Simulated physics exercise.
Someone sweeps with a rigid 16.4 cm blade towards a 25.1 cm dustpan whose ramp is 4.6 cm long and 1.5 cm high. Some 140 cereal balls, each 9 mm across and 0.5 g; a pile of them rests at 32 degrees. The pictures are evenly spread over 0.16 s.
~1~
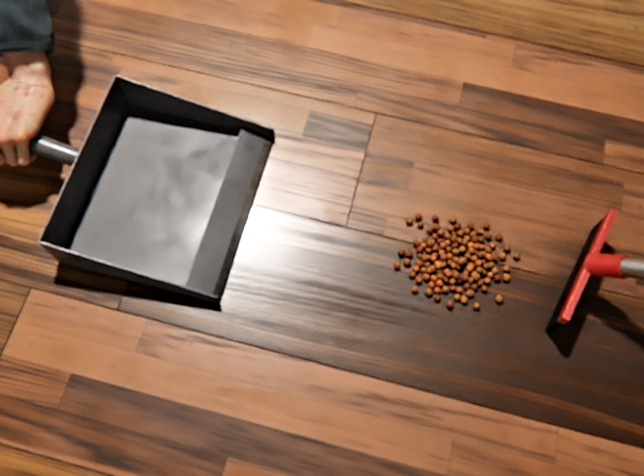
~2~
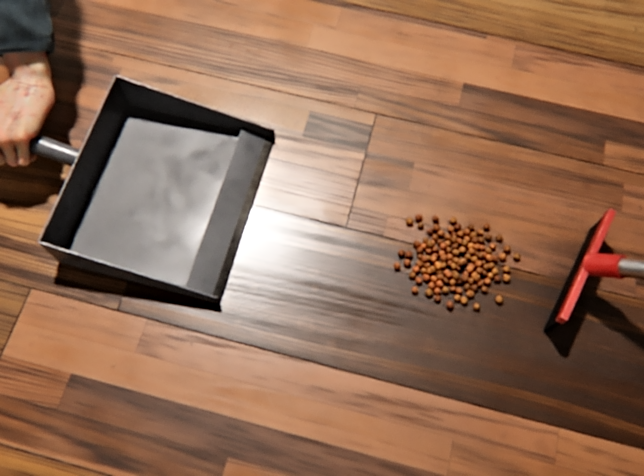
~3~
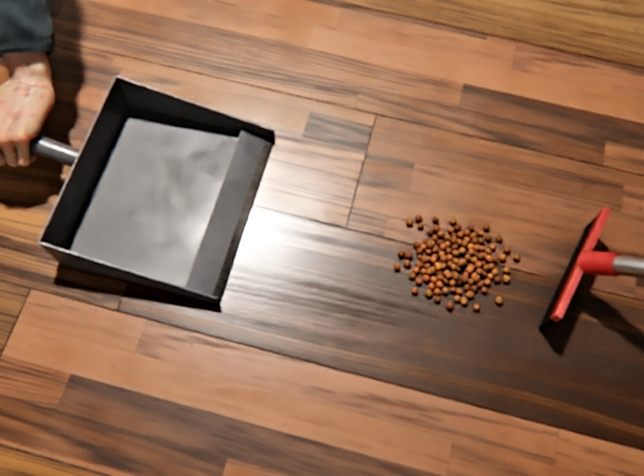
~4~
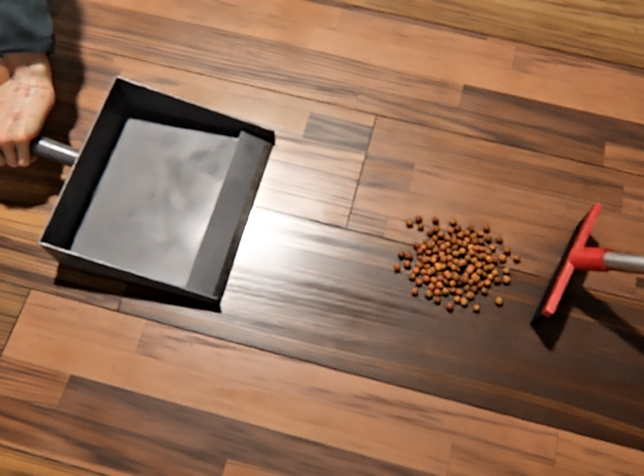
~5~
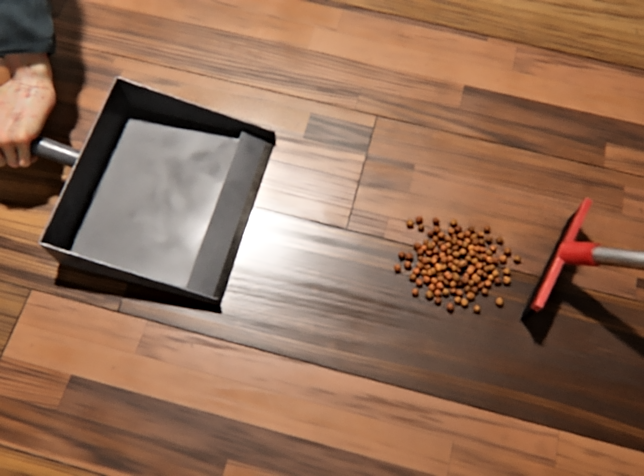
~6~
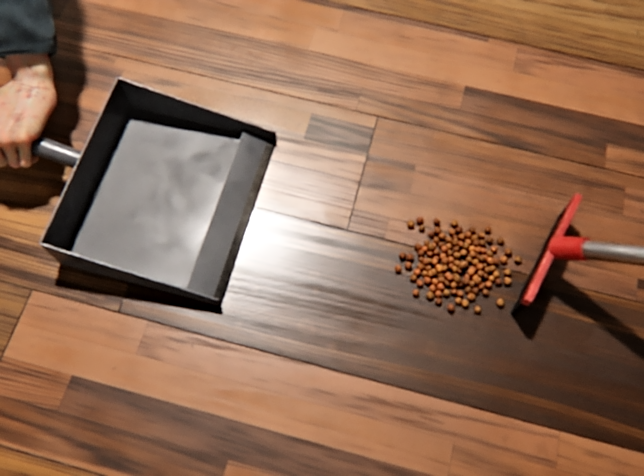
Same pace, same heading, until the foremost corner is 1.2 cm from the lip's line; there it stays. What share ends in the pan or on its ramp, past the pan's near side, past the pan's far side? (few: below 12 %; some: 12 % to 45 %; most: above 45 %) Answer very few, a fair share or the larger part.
Pan very few, near side very few, far side a fair share.
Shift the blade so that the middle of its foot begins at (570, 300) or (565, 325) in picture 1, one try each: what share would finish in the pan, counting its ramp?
Some 20 and 20 per cent.
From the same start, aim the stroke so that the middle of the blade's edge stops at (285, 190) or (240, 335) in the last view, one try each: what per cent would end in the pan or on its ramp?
Some 20 and 0 per cent.
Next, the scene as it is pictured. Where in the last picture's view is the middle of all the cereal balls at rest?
Around (274, 187).
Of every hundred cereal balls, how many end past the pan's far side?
About 30 per cent.
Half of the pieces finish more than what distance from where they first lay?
About 28 cm.
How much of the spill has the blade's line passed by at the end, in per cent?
About 50 per cent.
Then, 0.37 s after the last picture, middle of the blade 22 cm from the lip; 0 % over the lip, far side 0 %, near side 0 %.
Then, 0.62 s after the last picture, middle of the blade 11 cm from the lip; 0 % over the lip, far side 20 %, near side 0 %.
Then, 0.98 s after the last picture, middle of the blade 3 cm from the lip; 10 % over the lip, far side 30 %, near side 0 %.
In the end, pan 10 %, near side 0 %, far side 30 %, in front of the lip or behind the blade 60 %.
